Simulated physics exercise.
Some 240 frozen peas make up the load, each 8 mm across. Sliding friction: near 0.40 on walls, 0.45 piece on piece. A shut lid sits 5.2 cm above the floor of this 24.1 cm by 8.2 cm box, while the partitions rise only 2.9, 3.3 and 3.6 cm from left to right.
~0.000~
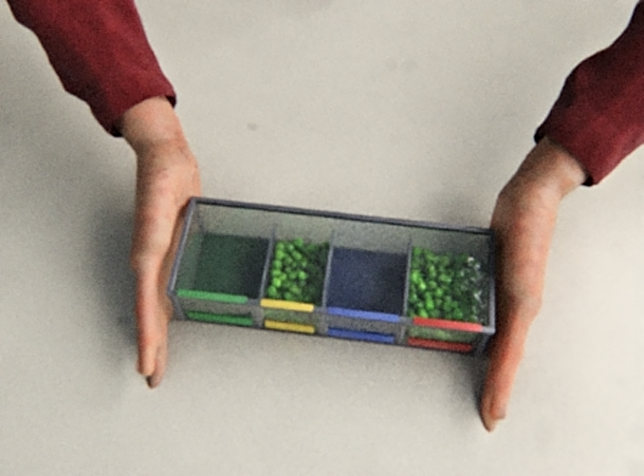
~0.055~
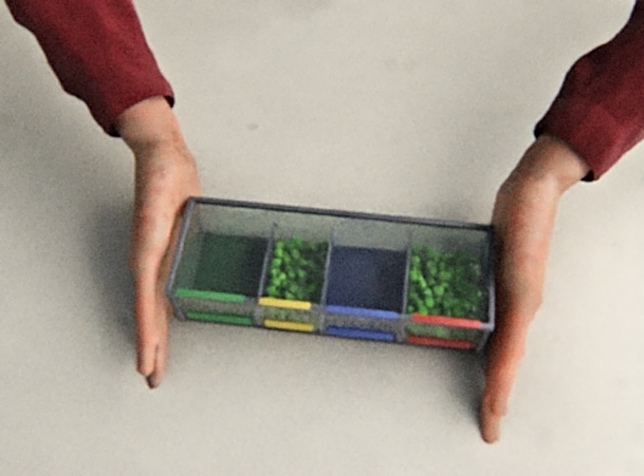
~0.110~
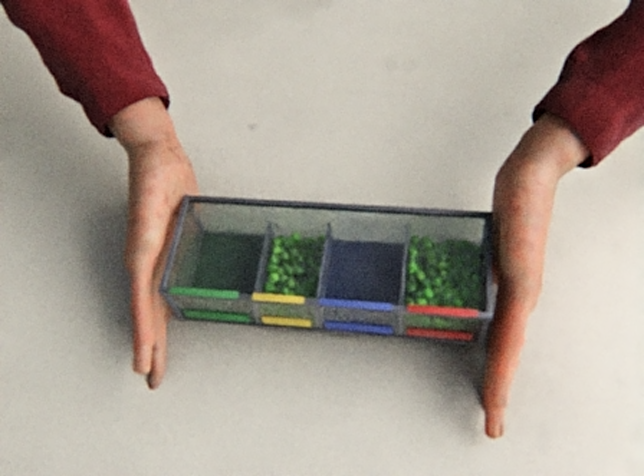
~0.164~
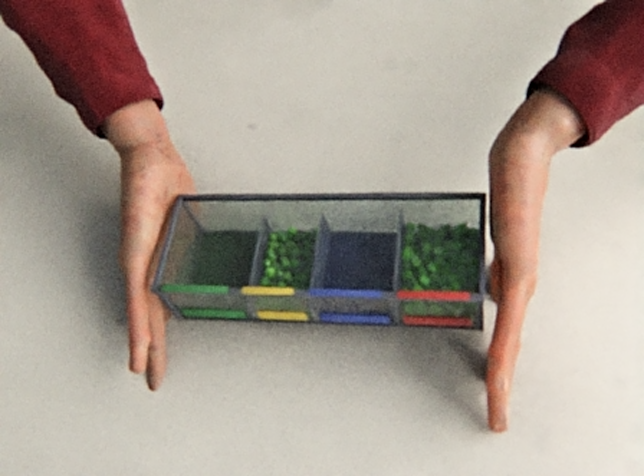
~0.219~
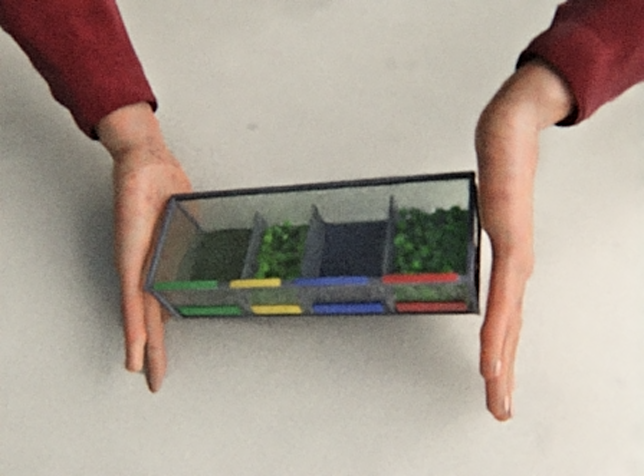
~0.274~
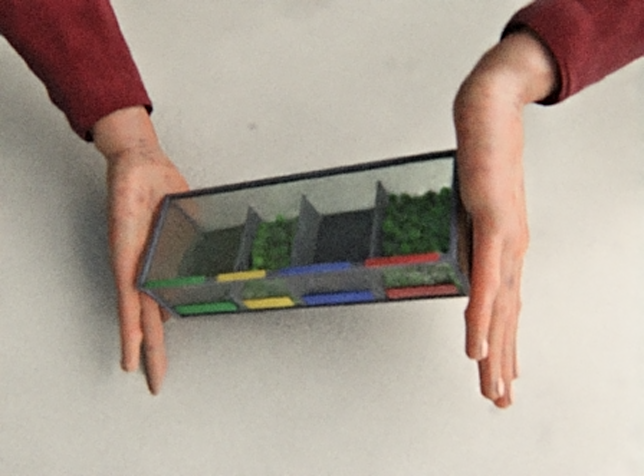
Above a pale surface, two red-sleeved hands tilting a clear divided box, its right end rising, green peas in two compartments.
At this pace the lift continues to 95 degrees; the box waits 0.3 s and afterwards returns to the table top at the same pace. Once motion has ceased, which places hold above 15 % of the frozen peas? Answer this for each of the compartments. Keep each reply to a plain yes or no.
Here goes: Red yes; blue no; green yes; yellow no.
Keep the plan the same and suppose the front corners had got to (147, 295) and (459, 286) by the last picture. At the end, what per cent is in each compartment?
Red 35, blue 5, green 55, yellow 5.
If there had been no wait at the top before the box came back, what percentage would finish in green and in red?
Green keeps 35% and red keeps 50%.
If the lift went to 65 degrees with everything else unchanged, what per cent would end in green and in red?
You'd see green with 5 % and red with 55 %.
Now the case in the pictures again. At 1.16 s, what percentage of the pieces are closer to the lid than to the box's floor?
Close to 50 in a hundred.
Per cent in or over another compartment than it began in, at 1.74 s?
Around 45 per cent.
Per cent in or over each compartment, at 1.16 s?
Red = 55, blue = 0, green = 30, yellow = 15 (per cent).
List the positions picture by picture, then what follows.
Box tilt 0 degrees, front corners at (172, 291) and (488, 329); red 65 %, yellow 35 %, in the first frame.
Box tilt 1 degrees, front corners at (170, 291) and (488, 325), in the second frame.
Box tilt 6 degrees, front corners at (165, 289) and (486, 314), lowest corner left back, in the third frame.
Box tilt 12 degrees, front corners at (158, 287) and (479, 296), lowest corner left back, in the fourth frame.
Box tilt 18 degrees, front corners at (151, 286) and (467, 276), lowest corner left back, in the fifth frame.
Box tilt 24 degrees, front corners at (143, 285) and (449, 255), lowest corner left back; red 65 %, yellow 35 %. The box's pace is about 110 degrees a second, in the sixth frame.
Then, at 1.16 s, tilt 95 degrees; red 55 %, green 30 %, yellow 15 %.
Then, at 1.74 s, tilt 49 degrees; red 50 %, green 40 %, yellow 5 %.
After 2.38 s, tilt 0 degrees; red 50 %, blue 5 %, green 40 %, yellow 5 %.
In the end, at 3.0 s, red 45 %, blue 5 %, green 40 %, yellow 5 %.
